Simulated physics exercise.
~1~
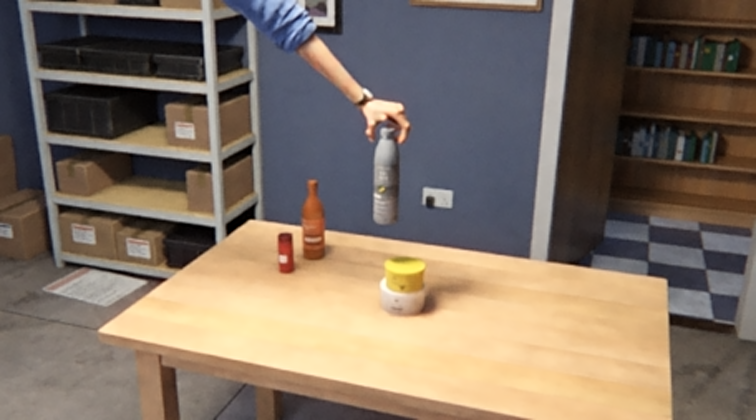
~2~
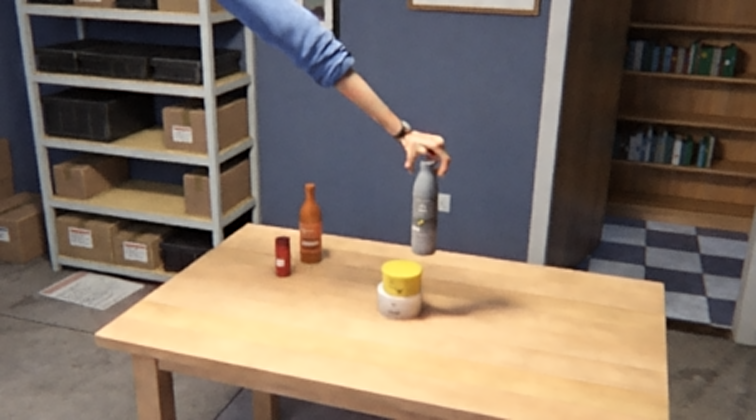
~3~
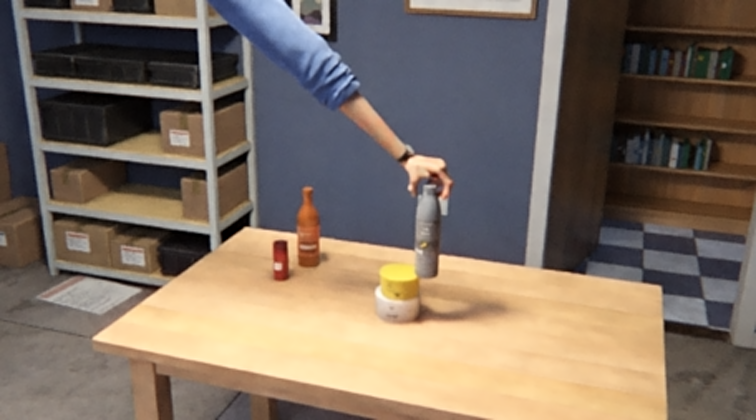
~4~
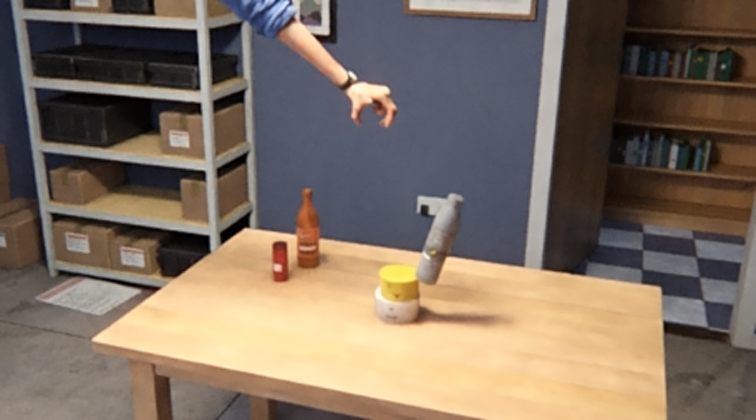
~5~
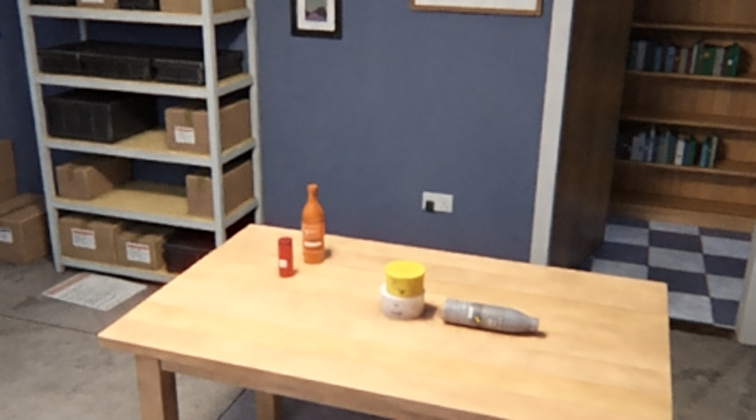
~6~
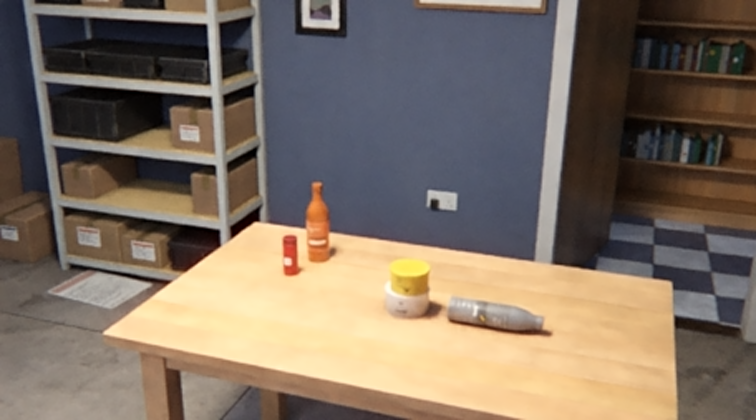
In a blue-walled storage room with box-laden shelves and a bookcase beyond, a slightly swaying camera looks down on a wooden table. An orange bottle and a small red shaker stand toward the back left, while a yellow tub sits on a white one near the middle. A hand reaches in from the upper left, holding a grey bottle upright, and lowers it to the right of the tubs. The hand lets go and draws back as the bottle leans to the right. It topples and ends on its side beside the tubs, the other four things unmoved.
